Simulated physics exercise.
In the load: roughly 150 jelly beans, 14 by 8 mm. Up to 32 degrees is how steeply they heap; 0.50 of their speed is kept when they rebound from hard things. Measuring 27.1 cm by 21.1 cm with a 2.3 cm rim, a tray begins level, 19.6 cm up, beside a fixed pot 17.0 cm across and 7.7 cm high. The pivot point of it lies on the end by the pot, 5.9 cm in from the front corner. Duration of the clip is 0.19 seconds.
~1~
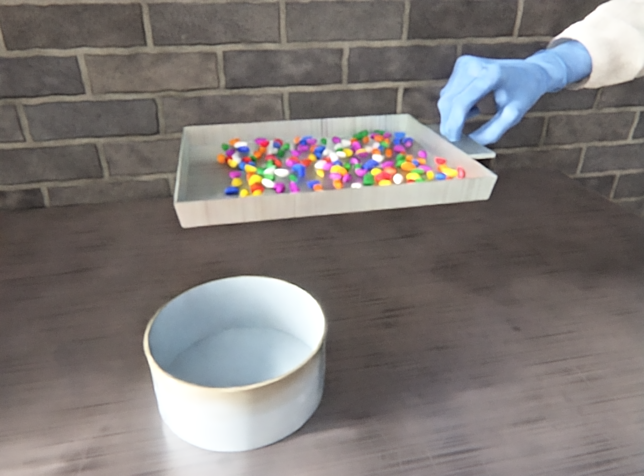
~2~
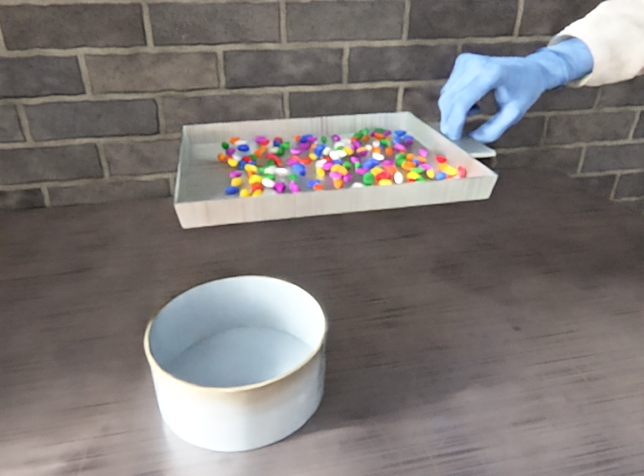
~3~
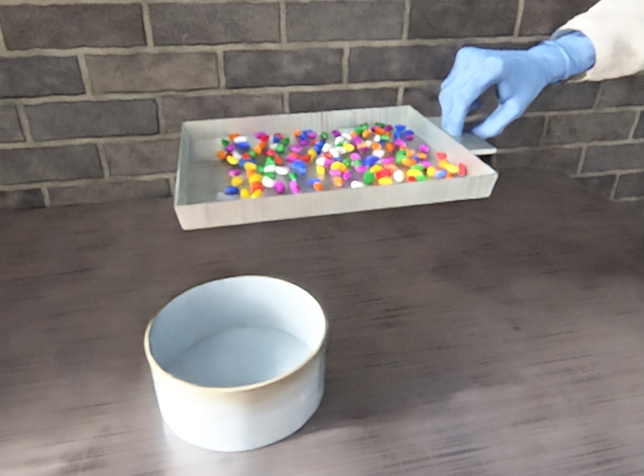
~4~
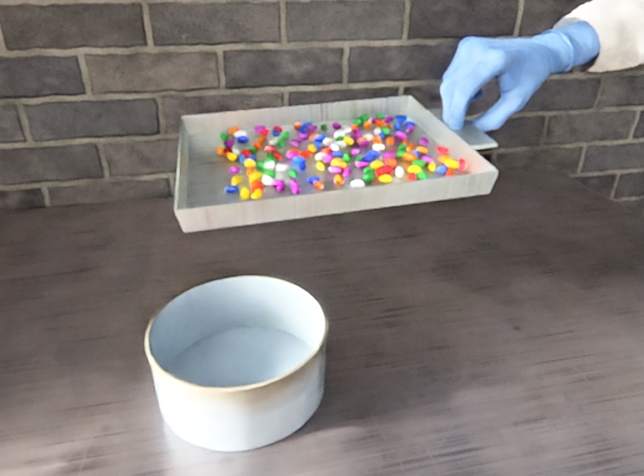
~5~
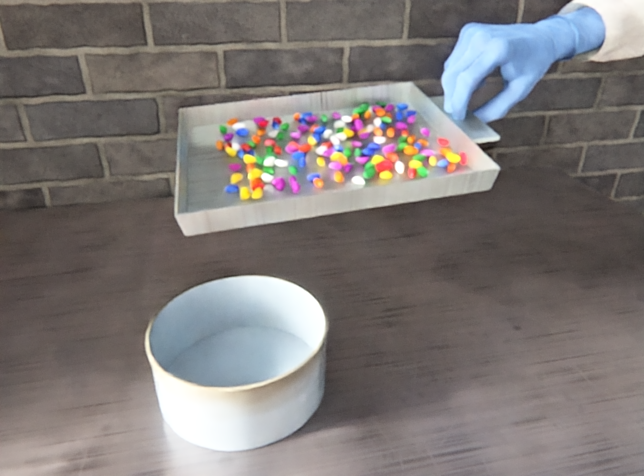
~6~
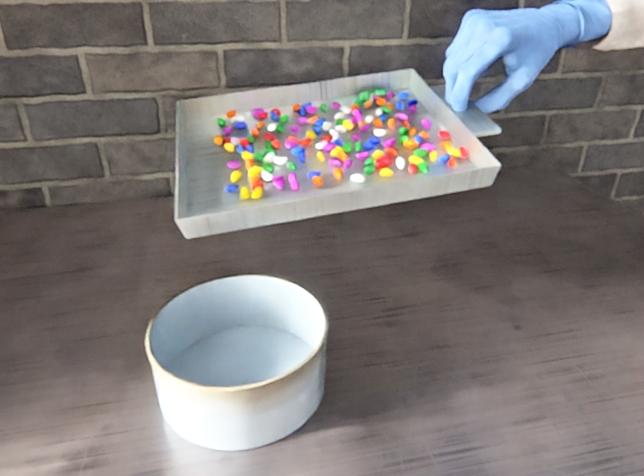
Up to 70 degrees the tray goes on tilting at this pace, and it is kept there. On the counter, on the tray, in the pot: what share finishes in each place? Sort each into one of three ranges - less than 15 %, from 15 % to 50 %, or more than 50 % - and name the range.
Ranges: Counter: Less than 15 %; tray: More than 50 %; pot: From 15 % to 50 %.
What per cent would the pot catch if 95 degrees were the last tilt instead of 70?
Near 80 %, then.
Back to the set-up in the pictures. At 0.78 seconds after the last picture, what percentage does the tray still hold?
Around 65 percent of it.
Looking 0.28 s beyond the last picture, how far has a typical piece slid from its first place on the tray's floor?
It has moved some 5 cm from its start.
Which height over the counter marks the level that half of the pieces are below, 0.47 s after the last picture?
The halfway line is at about 20 cm.
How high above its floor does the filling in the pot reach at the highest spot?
It reaches roughly 1.5 cm.
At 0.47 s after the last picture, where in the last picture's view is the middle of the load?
Load centre, approx.: (285, 209) px.
Then, 0.28 s after the last picture, tilt 41 degrees; the tray holds 100 %, the pot 0 %.
Then, 0.47 s after the last picture, tilt 60 degrees; the tray holds 100 %, the pot 0 %.
Then, 0.78 s after the last picture, tilt 70 degrees; the tray holds 65 %, the pot 25 %.
In the end, counter 5 %, tray 60 %, pot 35 %.
